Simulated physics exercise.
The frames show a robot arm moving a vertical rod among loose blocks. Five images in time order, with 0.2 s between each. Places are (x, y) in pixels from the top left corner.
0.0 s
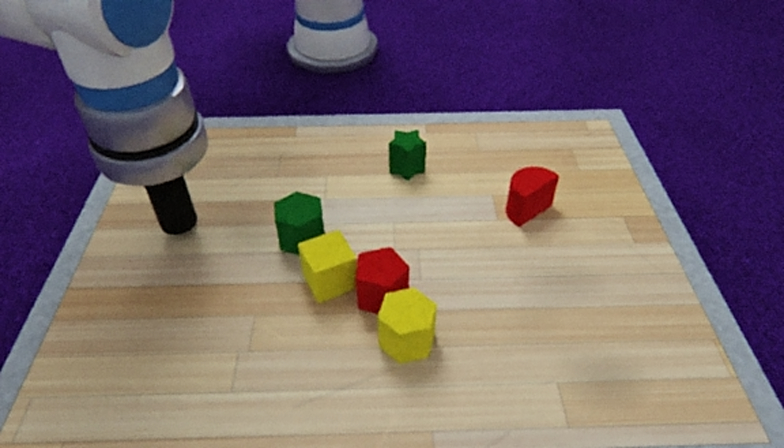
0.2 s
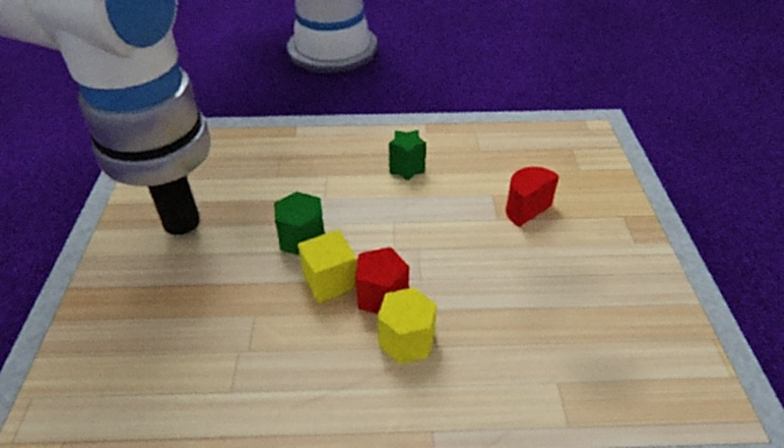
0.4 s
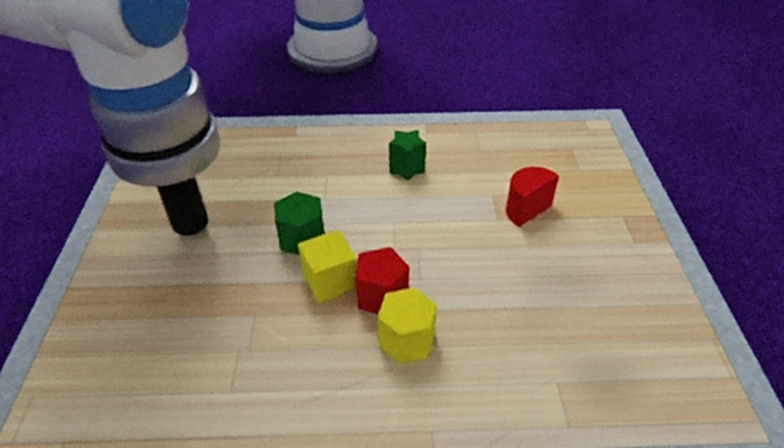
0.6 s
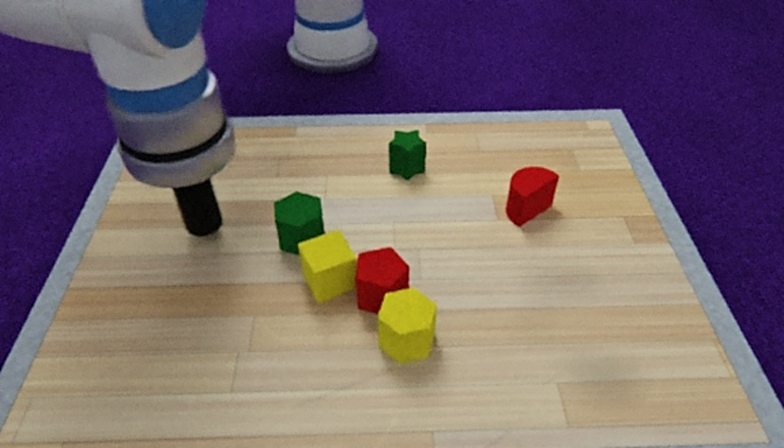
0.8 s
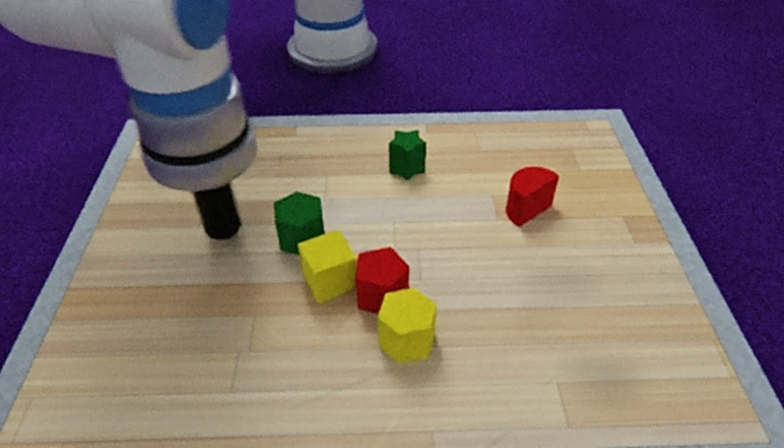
A pale wooden board with a grey border lies on a purple surface, seen from above at an angle by a still camera. A white and blue robot arm holds a black rod upright at the left, near a diagonal row of green, yellow, red and yellow blocks, with a green star-shaped block and a red rounded one behind. The arm slides the rod a short way right, towards the green block, while every block stays still.
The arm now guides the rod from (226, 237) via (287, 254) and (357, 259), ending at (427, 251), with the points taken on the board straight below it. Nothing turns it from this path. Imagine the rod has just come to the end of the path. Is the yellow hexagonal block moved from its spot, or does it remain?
That block remains where it is.
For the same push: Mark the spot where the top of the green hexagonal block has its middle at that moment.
Located at (345, 199).
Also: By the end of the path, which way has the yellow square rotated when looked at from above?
Viewed from overhead, the yellow square winds up turned clockwise.
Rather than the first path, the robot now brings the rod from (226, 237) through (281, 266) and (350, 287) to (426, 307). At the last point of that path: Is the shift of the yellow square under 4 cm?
My answer is no.
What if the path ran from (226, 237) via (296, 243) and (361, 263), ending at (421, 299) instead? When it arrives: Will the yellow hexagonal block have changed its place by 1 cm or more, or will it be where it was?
That block moves.
The first path, step by step. One third of the way, rod (286, 245); green hexagonal block (319, 206), turned 35° anticlockwise.
Two thirds of the way, rod (357, 250); green hexagonal block (345, 199), turned 80° anticlockwise; yellow square (342, 261), turned 25° clockwise; red five-sided block (391, 269).
At the end, rod (427, 241); green hexagonal block (345, 199), turned 80° anticlockwise; yellow square (342, 261), turned 25° clockwise; red five-sided block (391, 269); yellow hexagonal block still.
